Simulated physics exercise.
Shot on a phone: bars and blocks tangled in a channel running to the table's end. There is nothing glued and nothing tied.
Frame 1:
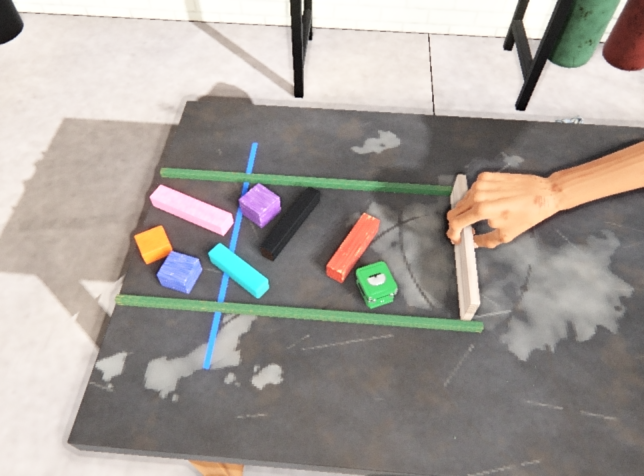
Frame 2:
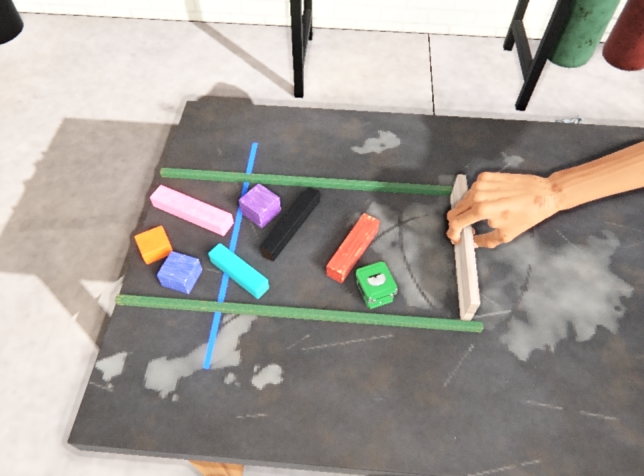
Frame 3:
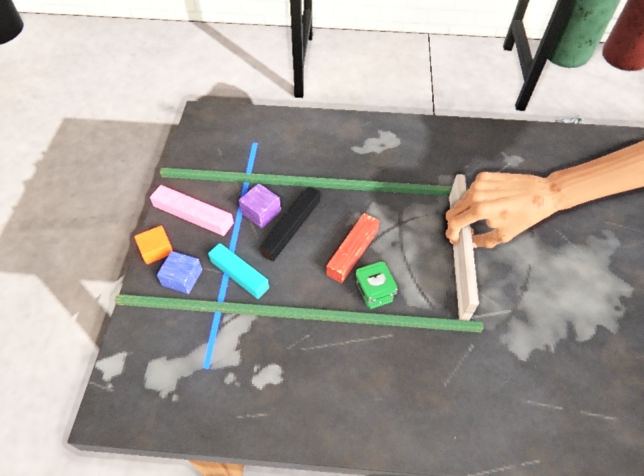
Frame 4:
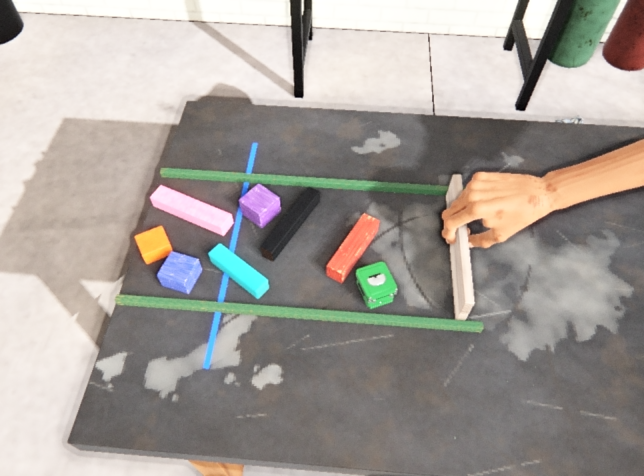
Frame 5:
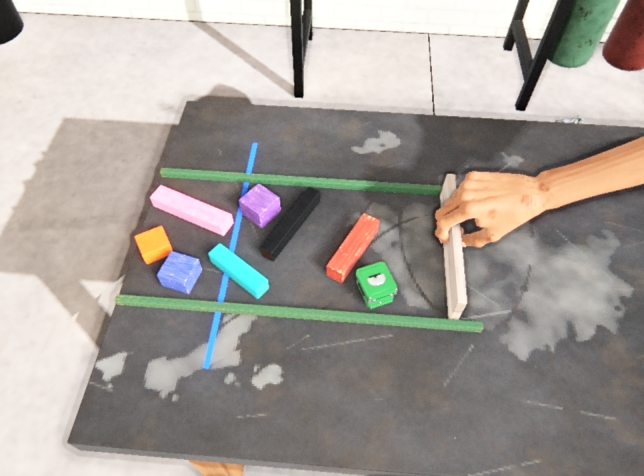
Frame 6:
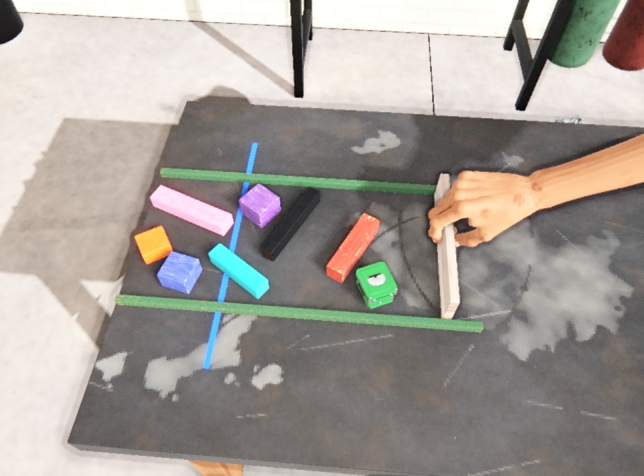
A hand held a pale board upright across a channel between two green strips, kept it nearly still at first, then slid it slightly left, while the scattered colourful bars and blocks stayed put.
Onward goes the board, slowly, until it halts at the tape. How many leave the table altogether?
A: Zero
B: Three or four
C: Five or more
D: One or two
(A) Zero.
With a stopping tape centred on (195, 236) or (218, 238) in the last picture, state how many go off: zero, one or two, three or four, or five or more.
Taking the two tapes in that order, the answers are three or four and no fall at all.
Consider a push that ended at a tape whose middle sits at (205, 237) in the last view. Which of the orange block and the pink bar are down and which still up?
Note: Orange block does not last; pink bar does not last.
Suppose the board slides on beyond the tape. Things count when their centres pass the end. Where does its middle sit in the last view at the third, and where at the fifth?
At the first moment about (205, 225), at the next about (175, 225).
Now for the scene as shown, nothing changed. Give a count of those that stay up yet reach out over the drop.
You'd get 2.
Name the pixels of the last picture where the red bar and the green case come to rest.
About (209, 235), and about (210, 271).
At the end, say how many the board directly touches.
Well, it touches 3.
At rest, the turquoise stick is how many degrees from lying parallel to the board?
About 35°.
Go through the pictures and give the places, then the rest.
Orange block (154, 245); pink bar (191, 210); blue block (180, 272); board (463, 244); tape (234, 239), in the first frame.
Pink bar (192, 210); green case (375, 285), in the second frame.
Blue block (180, 272); purple block (260, 206), in the third frame.
Orange block (154, 245); turquoise stick (239, 271), in the fourth frame.
Pink bar (192, 210); board (452, 243), in the fifth frame.
Orange block (154, 245); pink bar (192, 210); blue block (180, 272); board (445, 243); tape (234, 239), in the sixth frame.
A little later, none off yet; orange block at rest near (154, 245); pink bar at rest near (192, 210); blue block at rest near (180, 272).
When it is over, the number that fall off is zero.
